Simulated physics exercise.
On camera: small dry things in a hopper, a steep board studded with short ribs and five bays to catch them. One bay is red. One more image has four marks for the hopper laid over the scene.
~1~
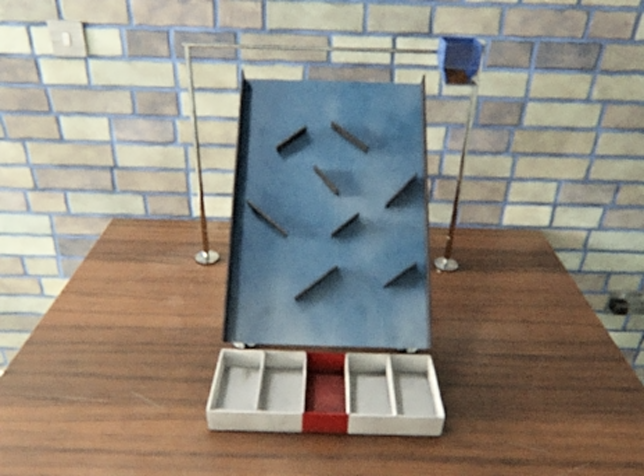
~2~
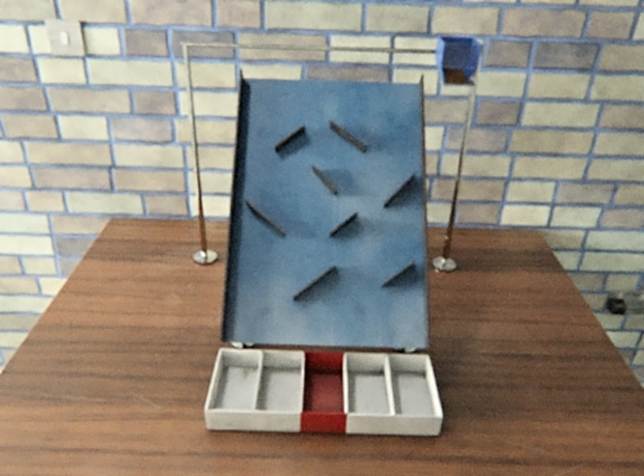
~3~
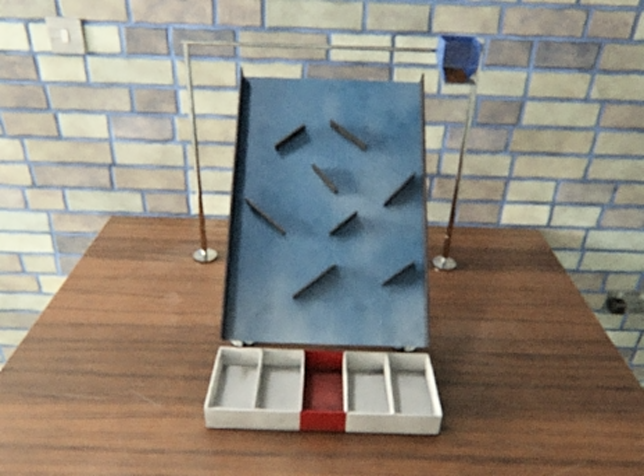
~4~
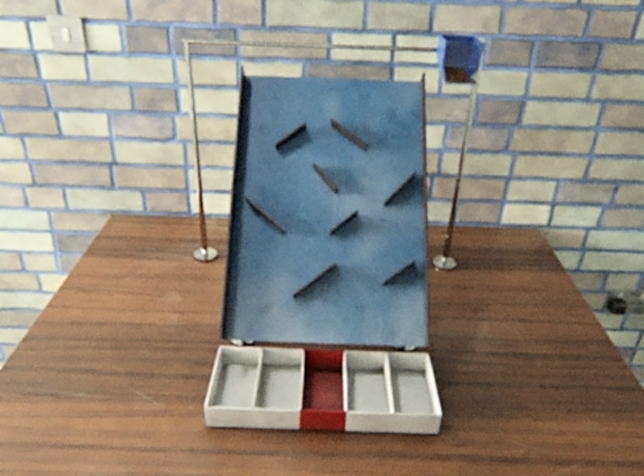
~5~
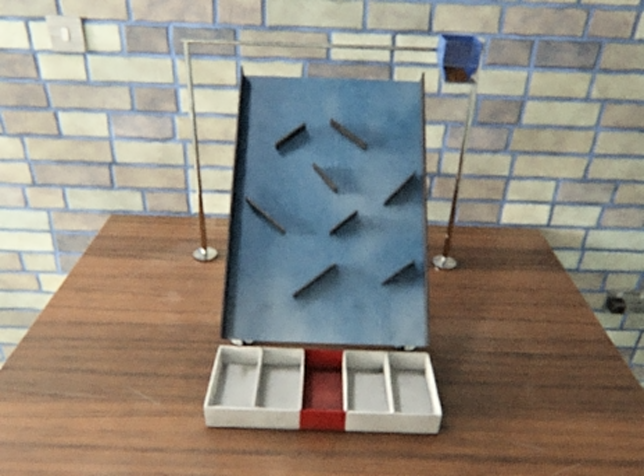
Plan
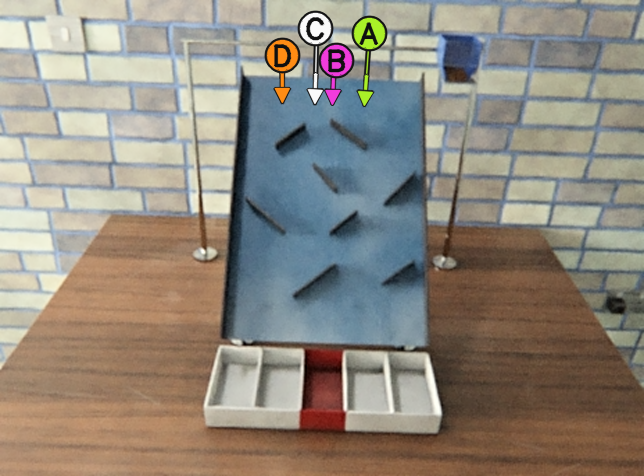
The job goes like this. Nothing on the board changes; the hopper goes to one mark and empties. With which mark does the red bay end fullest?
Mark A does it best.
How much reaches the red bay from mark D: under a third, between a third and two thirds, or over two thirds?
Mark D gives under a third.
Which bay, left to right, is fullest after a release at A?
The third.
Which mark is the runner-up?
Mark B.
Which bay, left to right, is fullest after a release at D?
The first from the left.
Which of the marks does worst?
D it is.
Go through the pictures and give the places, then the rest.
In the first frame, hopper at (456, 75), cereal balls, door shut.
In the second frame, ribs (274, 147) to (304, 125), (330, 121) to (366, 147), (313, 165) to (336, 191).
In the third frame, ribs (385, 202) to (416, 171), (245, 198) to (284, 231), (330, 232) to (357, 211).
In the fourth frame, ribs (293, 295) to (336, 263), (384, 282) to (416, 260).
In the fifth frame, red bay at (323, 419), number 3 of 5 from the left.
On the marked copy, mark A meets the board at (364, 100); mark B meets the board at (332, 99); mark C meets the board at (315, 98); mark D meets the board at (282, 97).
With A, about half in the red bay, about a third in other bays, a small part outside the box.
With B, about a third in the red bay, about half in other bays, a small part outside the box.
With C, about a quarter in the red bay, most in other bays.
With D, none in the red bay, most in other bays, a small part outside the box.
